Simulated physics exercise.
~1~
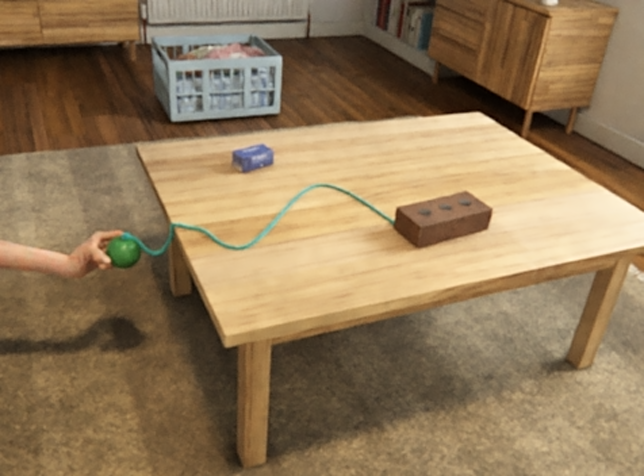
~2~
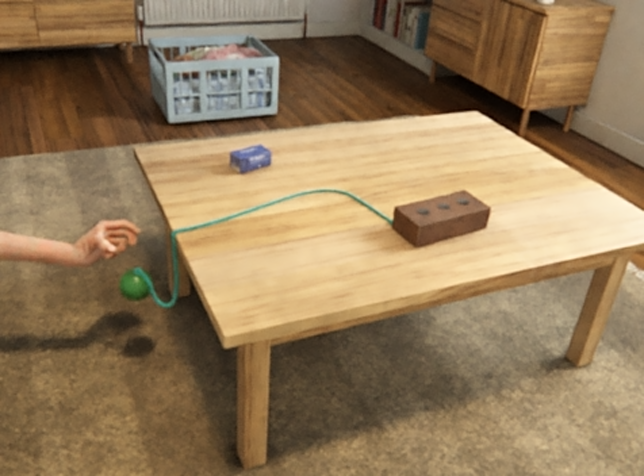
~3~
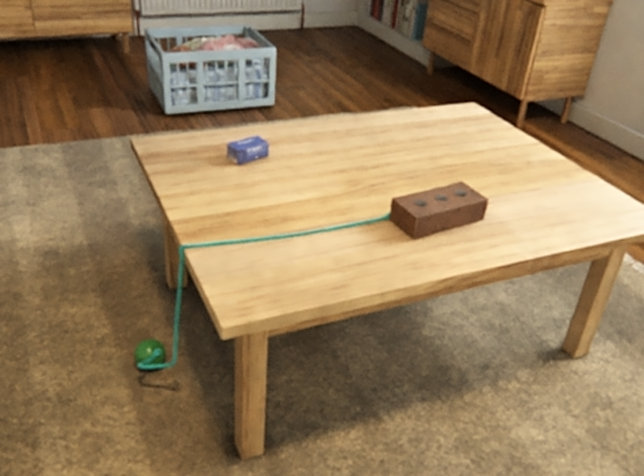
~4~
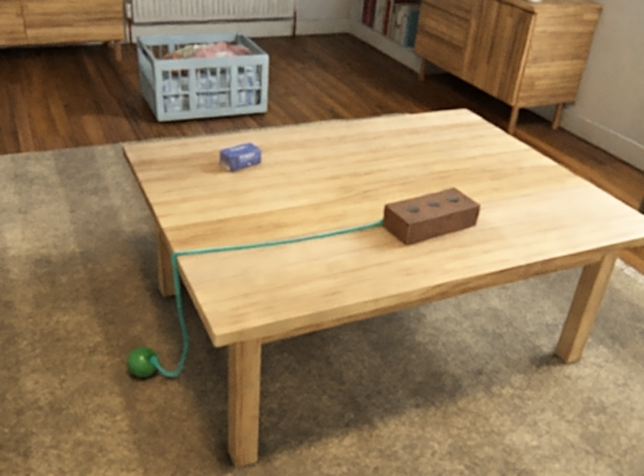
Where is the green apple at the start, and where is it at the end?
At the start the green apple is held in a hand just off the left edge of the table. At the end it rests lower down, on the rug beside the table.
